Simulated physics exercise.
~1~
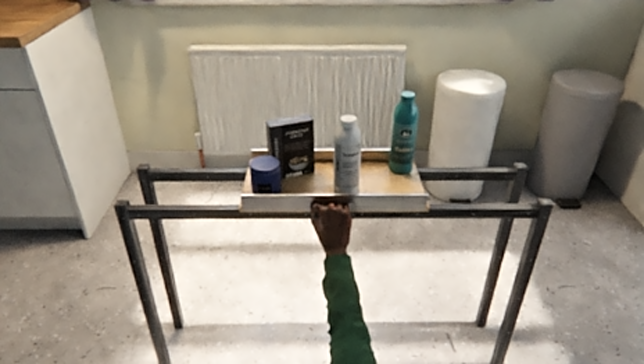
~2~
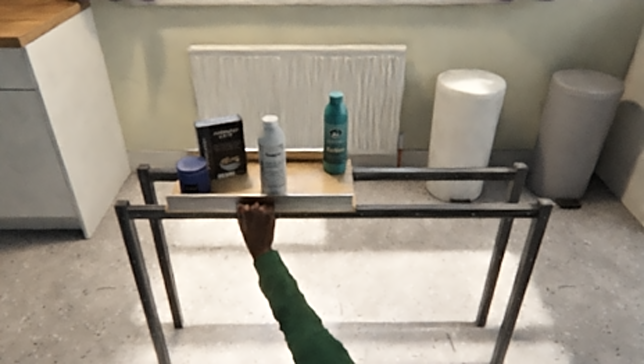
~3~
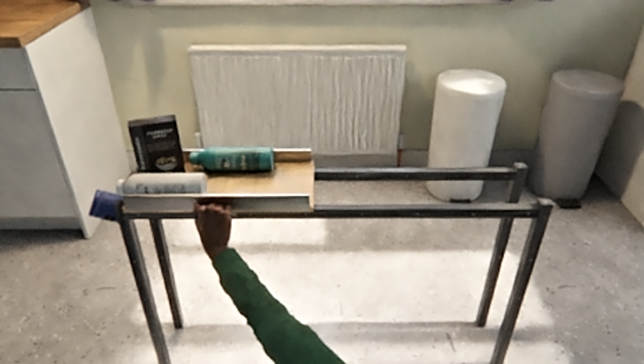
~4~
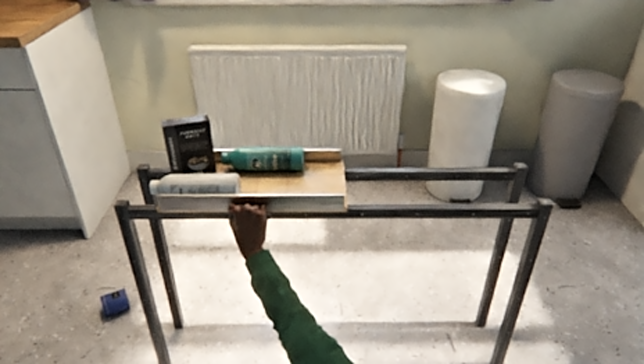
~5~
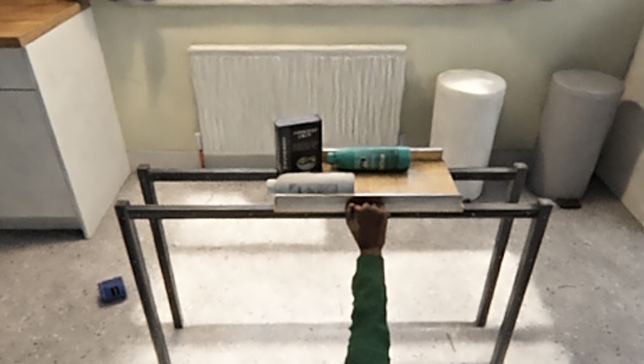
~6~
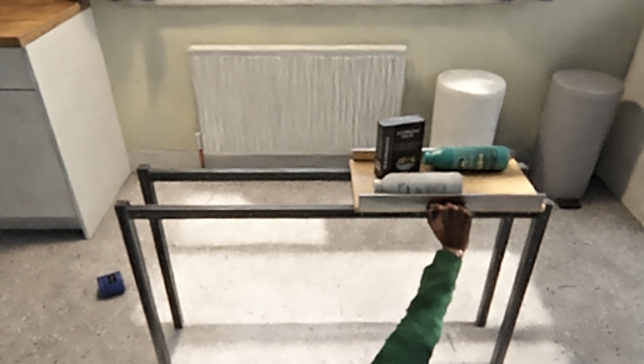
A dark hand in a green sleeve grips the front edge of a shallow wooden tray on a dark metal frame, seen from slightly above in a room with a white radiator and two bins behind. The tray carries a blue jar, a black packet, a white bottle and a turquoise bottle. The hand slides it left to the end, where both bottles topple onto their sides and the jar goes off the left end. The jar drops to the floor as the tray moves back right. The tray ends at the far right, the packet still upright beside the two fallen bottles.
